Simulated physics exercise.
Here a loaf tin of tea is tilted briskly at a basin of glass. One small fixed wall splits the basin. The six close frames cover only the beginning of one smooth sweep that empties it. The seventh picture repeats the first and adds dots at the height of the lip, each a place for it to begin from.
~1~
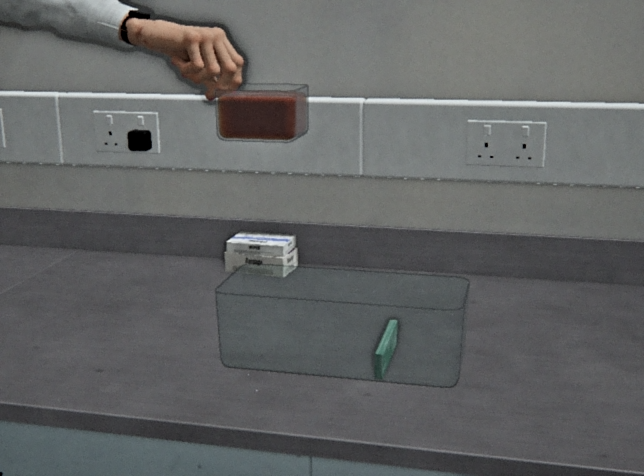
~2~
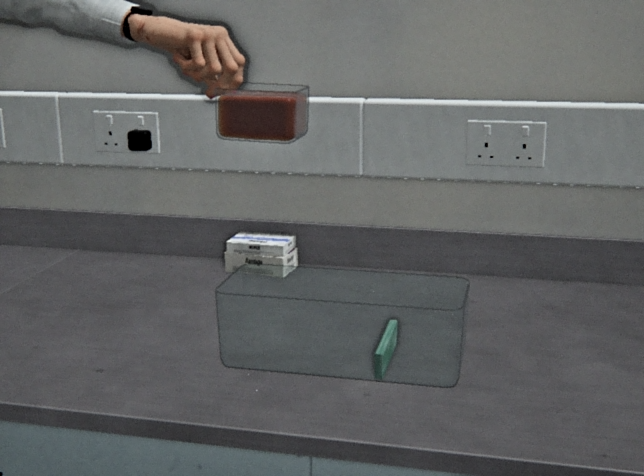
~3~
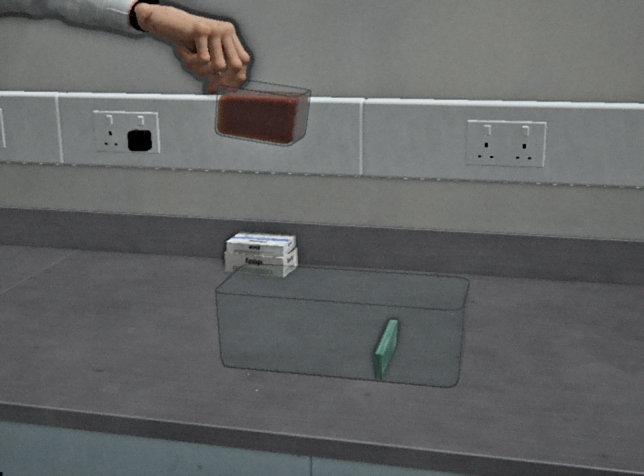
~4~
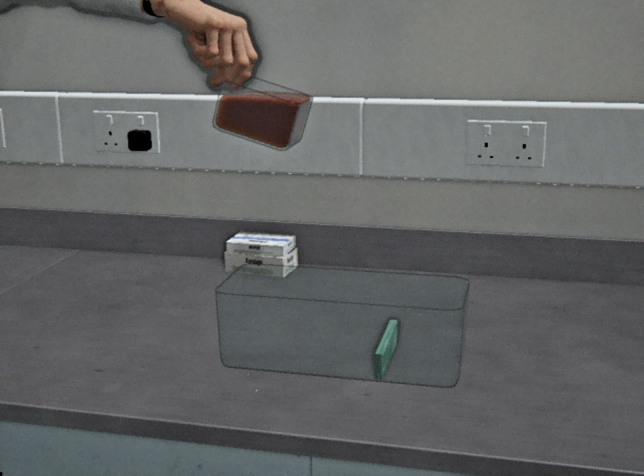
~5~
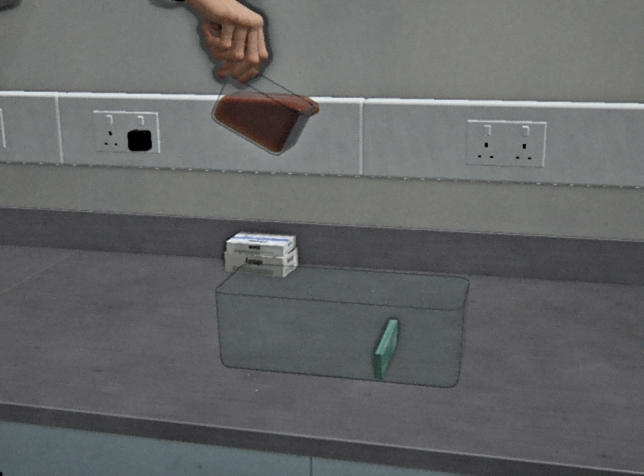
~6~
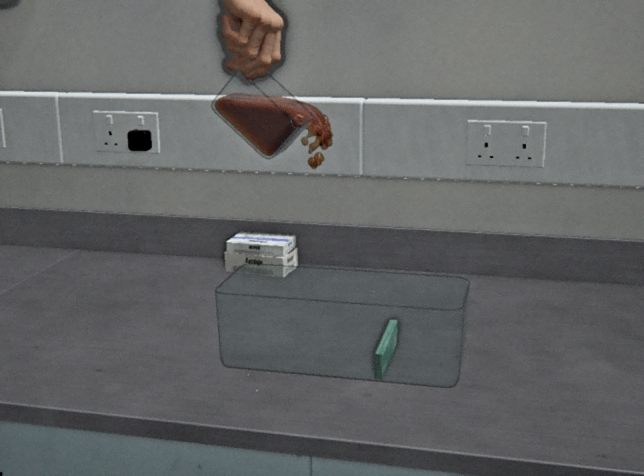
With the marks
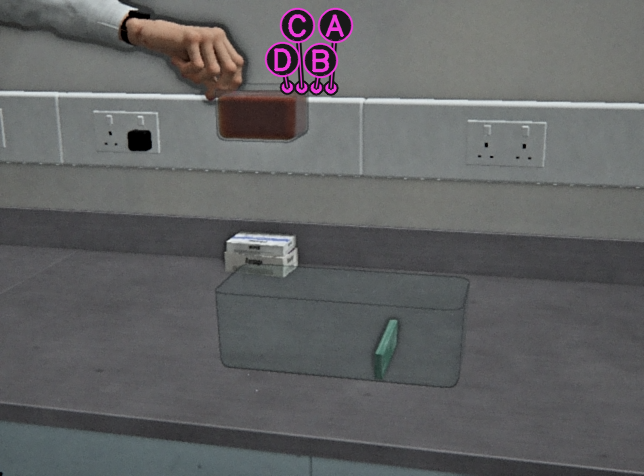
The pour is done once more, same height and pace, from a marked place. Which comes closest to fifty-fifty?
Spot B.
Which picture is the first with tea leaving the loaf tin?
Picture 5.
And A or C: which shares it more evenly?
It is A.
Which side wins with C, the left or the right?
The left side.
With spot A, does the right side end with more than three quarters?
No.
On the marked copy, A at (330, 88); B at (316, 87); C at (301, 87); D at (287, 87).
For spot A, about 33 % ends left of the wall and 65 % right of it.
For spot B, about 49 % ends left of the wall and 48 % right of it; 3 % is lost outside.
For spot C, about 80 % ends left of the wall and 17 % right of it; 3 % is lost outside.
For spot D, about 89 % ends left of the wall and 8 % right of it; 3 % is lost outside.
